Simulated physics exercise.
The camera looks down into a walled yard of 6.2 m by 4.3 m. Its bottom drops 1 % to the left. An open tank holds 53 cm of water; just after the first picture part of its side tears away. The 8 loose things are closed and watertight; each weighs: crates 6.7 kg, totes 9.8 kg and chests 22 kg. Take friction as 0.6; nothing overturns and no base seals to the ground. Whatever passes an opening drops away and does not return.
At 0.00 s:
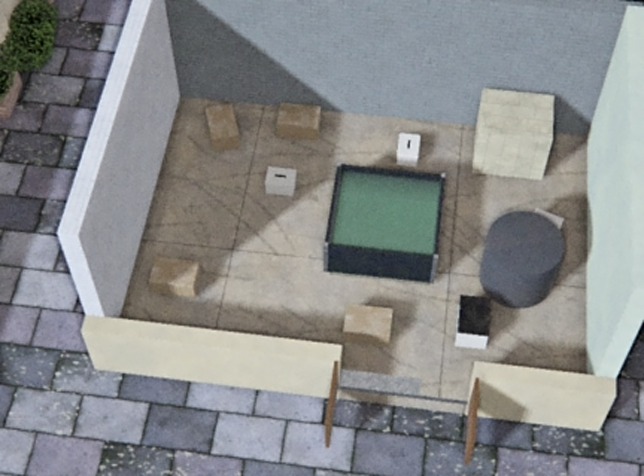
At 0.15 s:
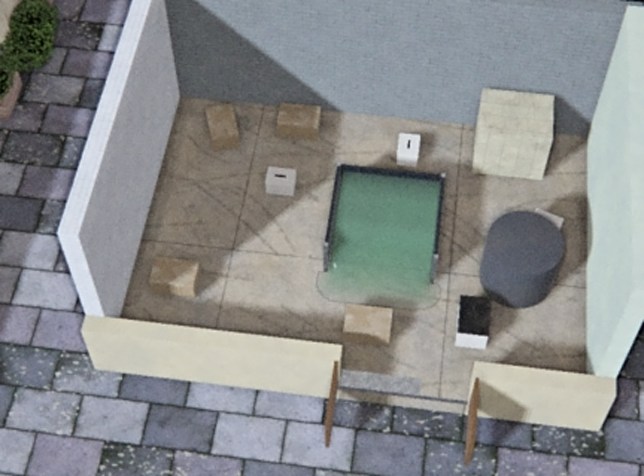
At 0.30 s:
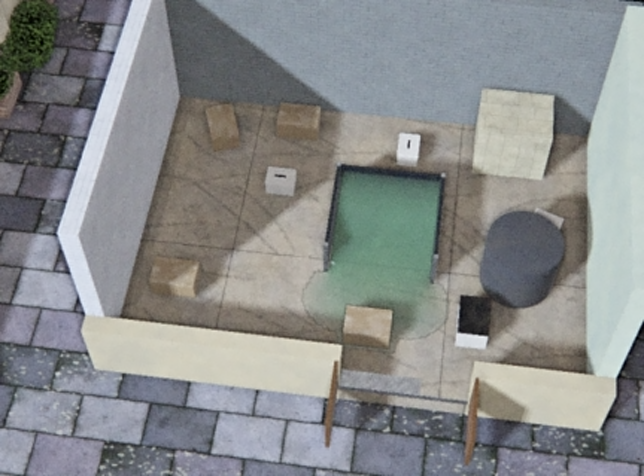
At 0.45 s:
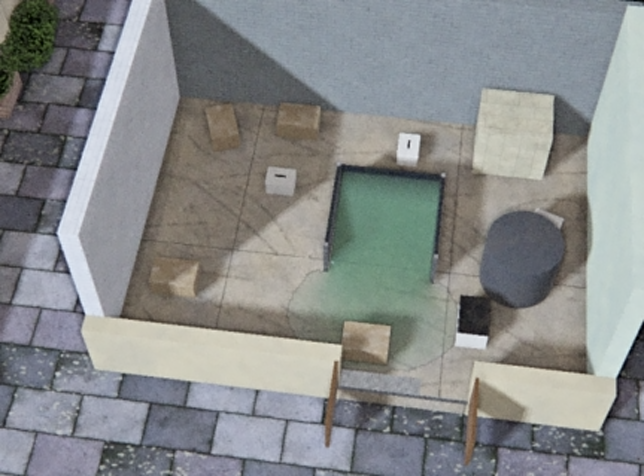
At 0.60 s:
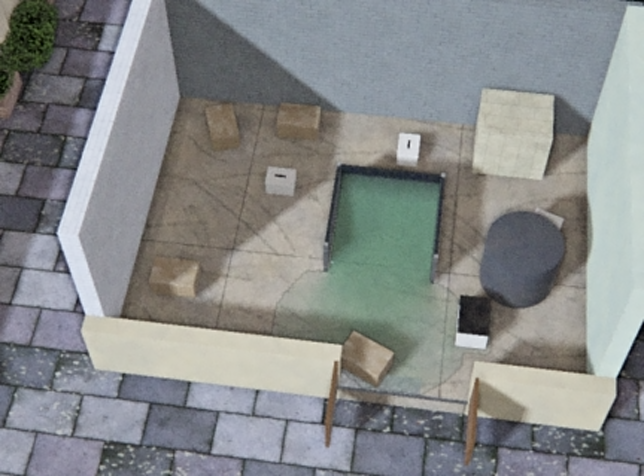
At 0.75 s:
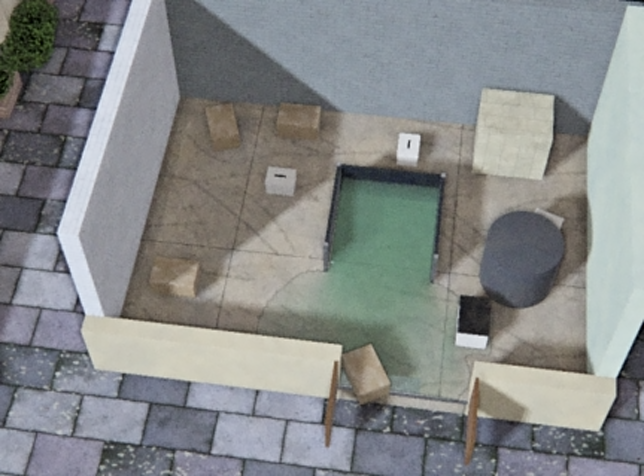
Green water pours out of the near side of a dark-walled tank in a walled yard and spreads over the tan floor toward the front opening. It surrounds a brown box, then pushes and turns it into the gap between the low front walls, while the other objects stay put.
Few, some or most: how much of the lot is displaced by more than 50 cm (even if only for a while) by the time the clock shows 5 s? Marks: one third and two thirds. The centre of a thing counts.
Share: Less than a third.
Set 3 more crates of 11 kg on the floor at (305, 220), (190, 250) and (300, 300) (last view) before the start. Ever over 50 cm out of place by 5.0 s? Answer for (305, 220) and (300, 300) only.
In that order: Under, more.
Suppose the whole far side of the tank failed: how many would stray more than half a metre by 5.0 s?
Then 4.
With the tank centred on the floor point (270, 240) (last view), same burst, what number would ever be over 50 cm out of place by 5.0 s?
Then 3.
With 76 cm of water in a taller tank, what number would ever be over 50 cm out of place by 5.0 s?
In that case 3 of them.
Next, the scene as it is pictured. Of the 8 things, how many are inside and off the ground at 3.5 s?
0 of them.
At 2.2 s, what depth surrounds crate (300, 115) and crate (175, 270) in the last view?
About 0 and 3 cm.
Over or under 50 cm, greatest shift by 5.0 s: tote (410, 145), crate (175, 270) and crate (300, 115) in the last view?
In that order: Short of it, over, less.
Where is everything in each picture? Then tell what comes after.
A crate at (369, 319), on the bottom; a crate at (174, 271), on the bottom; water covers 1.8 m2; 0 of 8 have shifted, in the first frame.
A crate at (369, 319) rests on the ground; a crate at (174, 271), on the bottom; 2.5 m2 under water; 0 of 8 have shifted, in the second frame.
A crate at (368, 321), on the bottom; a crate at (174, 271) rests on the ground; 3.3 m2 under water; 0 of 8 have shifted, in the third frame.
A crate at (366, 337) rests on the ground, 28 cm from its start; a crate at (174, 271) rests on the ground; water covers 4.3 m2; 1 of 8 have shifted, in the fourth frame.
A crate at (366, 353), on the bottom, 52 cm from its start; a crate at (174, 271), on the bottom; 5.3 m2 under water; 1 of 8 have shifted, in the fifth frame.
A crate at (366, 369), on the bottom, 74 cm from its start; a crate at (174, 271) rests on the ground; water covers 5.8 m2; 1 of 8 have shifted, in the sixth frame.
After 1.1 s 1 of 8 are over 50 cm from their spots; 0 afloat.
After 2.2 s 1 of 8 are over 50 cm from their spots; 0 afloat.
After 3.5 s 2 of 8 are over 50 cm from their spots; 0 afloat.
After 5.0 s 2 of 8 are over 50 cm from their spots, and 2 have been at some point; 1 afloat.
